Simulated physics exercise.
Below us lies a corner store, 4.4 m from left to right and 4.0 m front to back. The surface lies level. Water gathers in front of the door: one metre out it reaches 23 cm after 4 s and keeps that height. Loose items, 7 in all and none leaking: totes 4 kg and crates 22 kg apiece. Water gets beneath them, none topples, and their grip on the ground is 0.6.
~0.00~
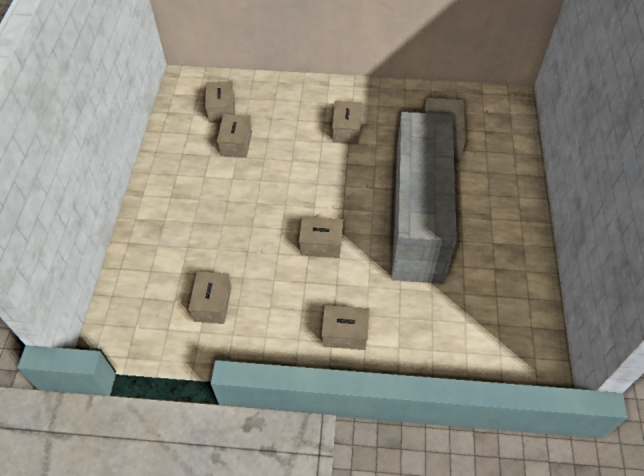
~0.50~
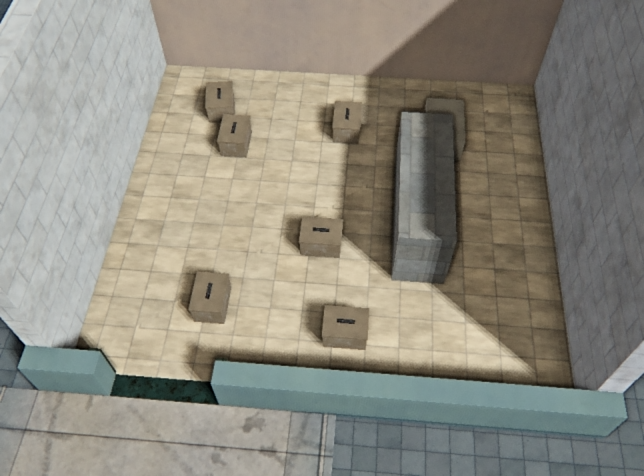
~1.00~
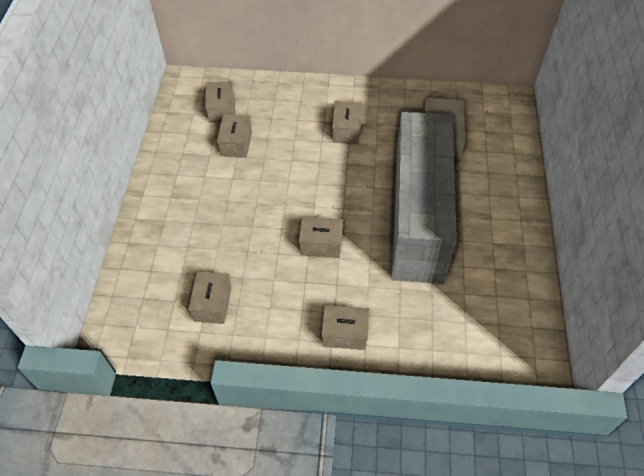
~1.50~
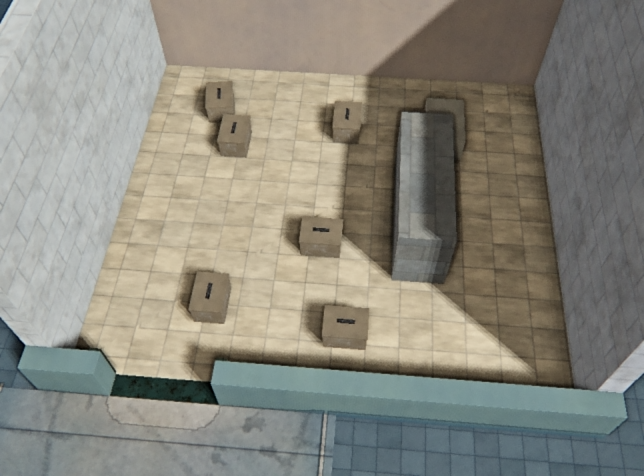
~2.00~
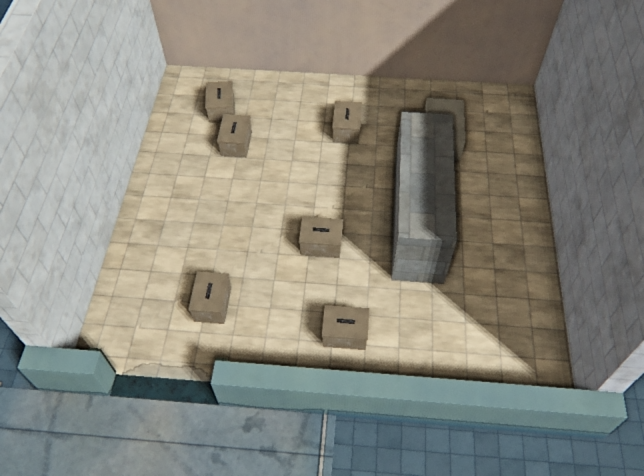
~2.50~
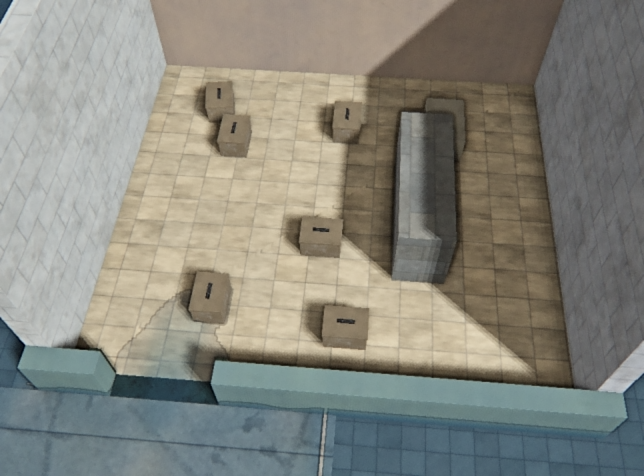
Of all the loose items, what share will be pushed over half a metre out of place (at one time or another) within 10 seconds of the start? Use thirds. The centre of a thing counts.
Share: Two thirds or above.
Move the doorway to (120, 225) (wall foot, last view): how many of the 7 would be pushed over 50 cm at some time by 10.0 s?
Then 5.
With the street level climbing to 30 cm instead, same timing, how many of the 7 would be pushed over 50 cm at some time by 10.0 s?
In that case 6 of them.
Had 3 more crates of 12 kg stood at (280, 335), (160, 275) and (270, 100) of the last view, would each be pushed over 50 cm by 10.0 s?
In that order: Short of it, more, more.
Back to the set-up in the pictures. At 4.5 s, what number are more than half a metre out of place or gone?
I count 1.
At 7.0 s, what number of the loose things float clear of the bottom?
I count 5.
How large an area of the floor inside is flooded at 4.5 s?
Some 6.0 m2.
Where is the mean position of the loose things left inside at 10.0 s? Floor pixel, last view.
Around (455, 161).
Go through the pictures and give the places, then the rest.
The first frame shows a tote at (321, 230), on the bottom; a tote at (234, 128) rests on the ground; water covers 0.0 m2; 0 of 7 have shifted.
The second frame shows a tote at (321, 230), on the bottom; a tote at (234, 128), on the bottom; water covers 0.0 m2; 0 of 7 have shifted.
The third frame shows a tote at (321, 230), on the bottom; a tote at (234, 128), on the bottom; 0.0 m2 under water; 0 of 7 have shifted.
The fourth frame shows a tote at (321, 230), on the bottom; a tote at (234, 128), on the bottom; water covers 0.0 m2; 0 of 7 have shifted.
The fifth frame shows a tote at (321, 230) rests on the ground; a tote at (234, 128), on the bottom; 0.0 m2 under water; 0 of 7 have shifted.
The sixth frame shows a tote at (321, 230), on the bottom; a tote at (234, 128) rests on the ground; water covers 0.5 m2; 0 of 7 have shifted.
After 3.5 s 0 of 7 are over 50 cm from their spots; 0 afloat.
After 4.5 s 1 of 7 are over 50 cm from their spots; 0 afloat.
After 7.0 s 5 of 7 are over 50 cm from their spots; 5 afloat.
After 10.0 s 5 of 7 are over 50 cm from their spots, and 5 have been at some point; 5 afloat.
